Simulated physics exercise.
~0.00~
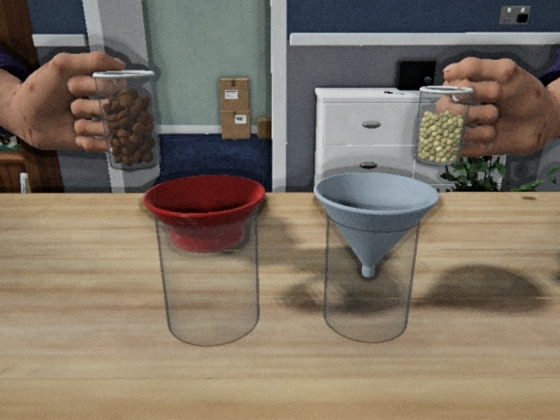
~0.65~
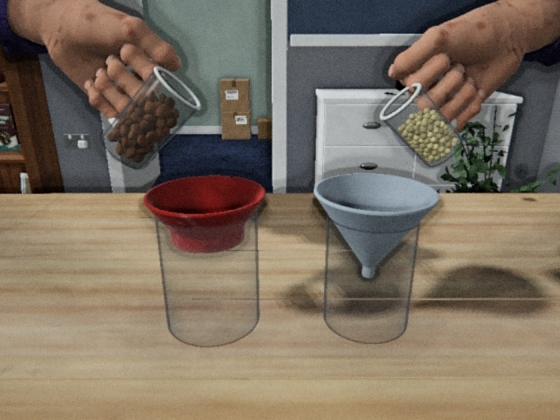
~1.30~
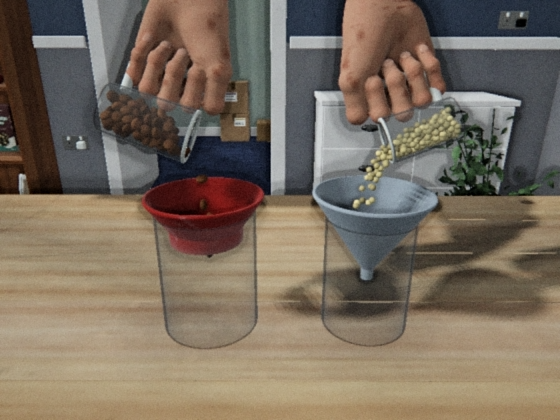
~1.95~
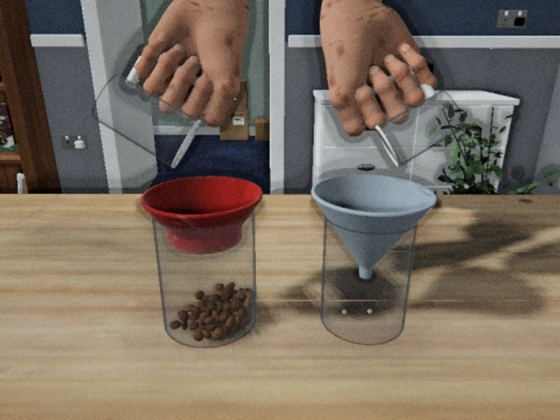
On a wooden table, two hands tipped small clear cups over funnels set in jars, brown pieces into the red one and pale yellow ones into the blue-grey; the brown all landed in the left jar, while only a few yellow reached the right.
